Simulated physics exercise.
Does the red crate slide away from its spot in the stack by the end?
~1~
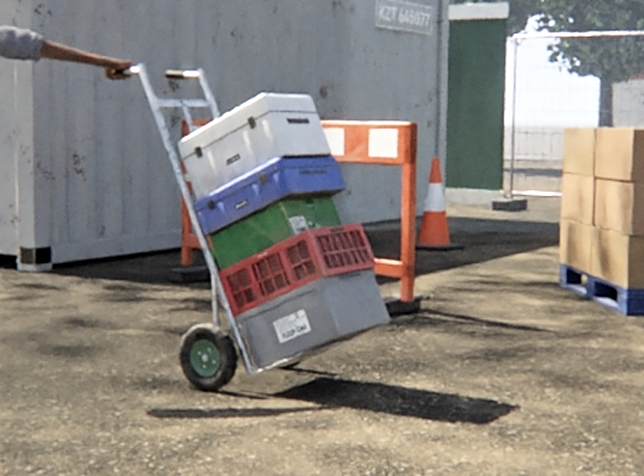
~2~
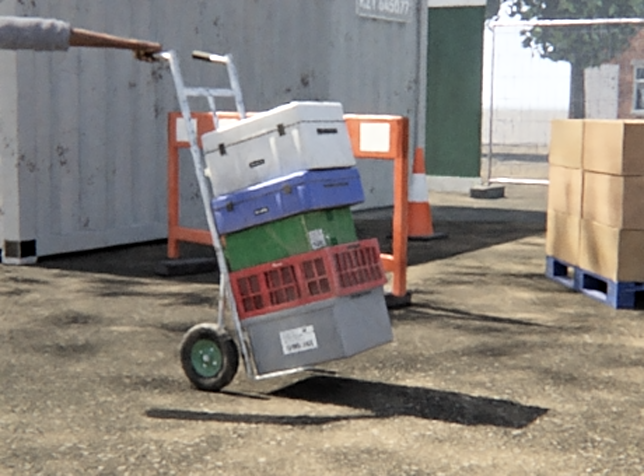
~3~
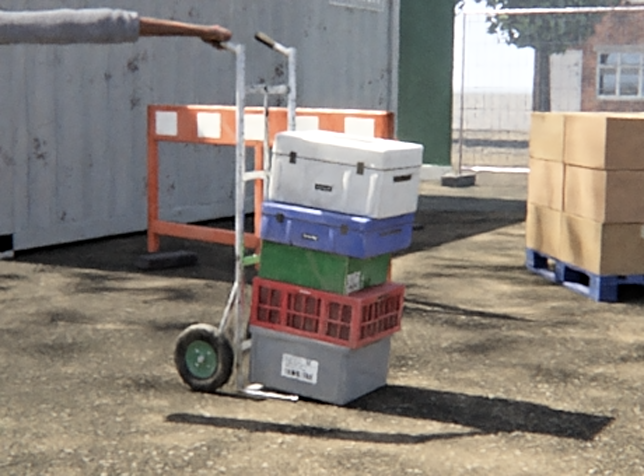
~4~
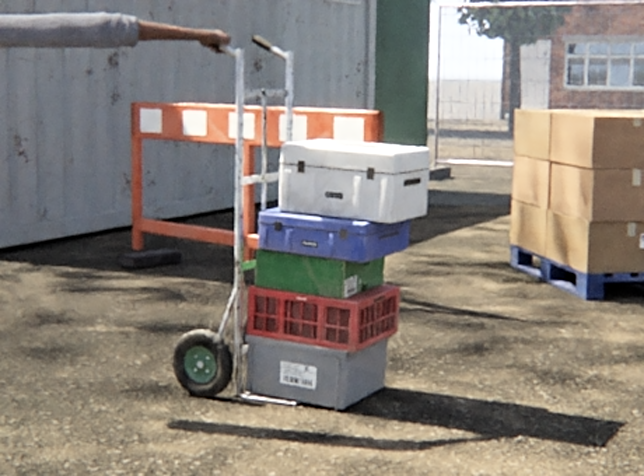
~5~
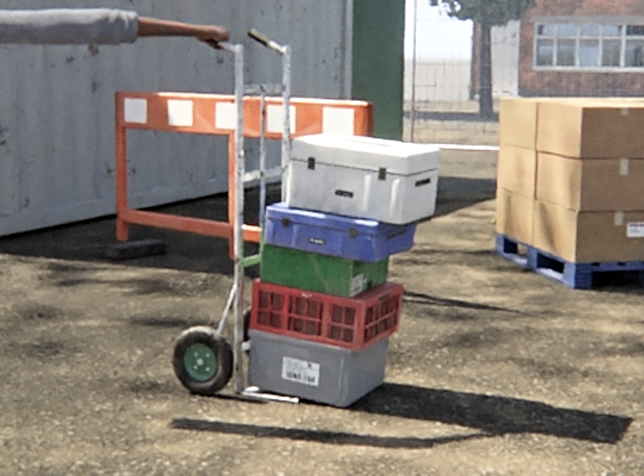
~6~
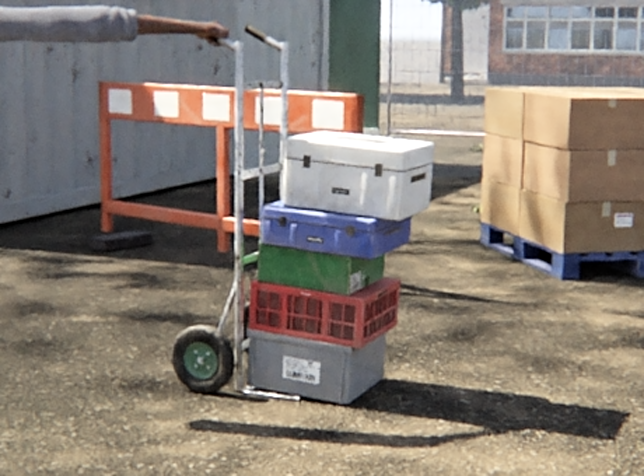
No, the red crate keeps its place, still resting on the grey box and beneath the green one once the truck stands upright.
In this clip, an arm at the left swings a tilted two-wheeled truck upright, carrying a loose stack of five boxes and crates. The white box on top slides to the right and ends overhanging the blue one, while the rest of the stack stays in place.
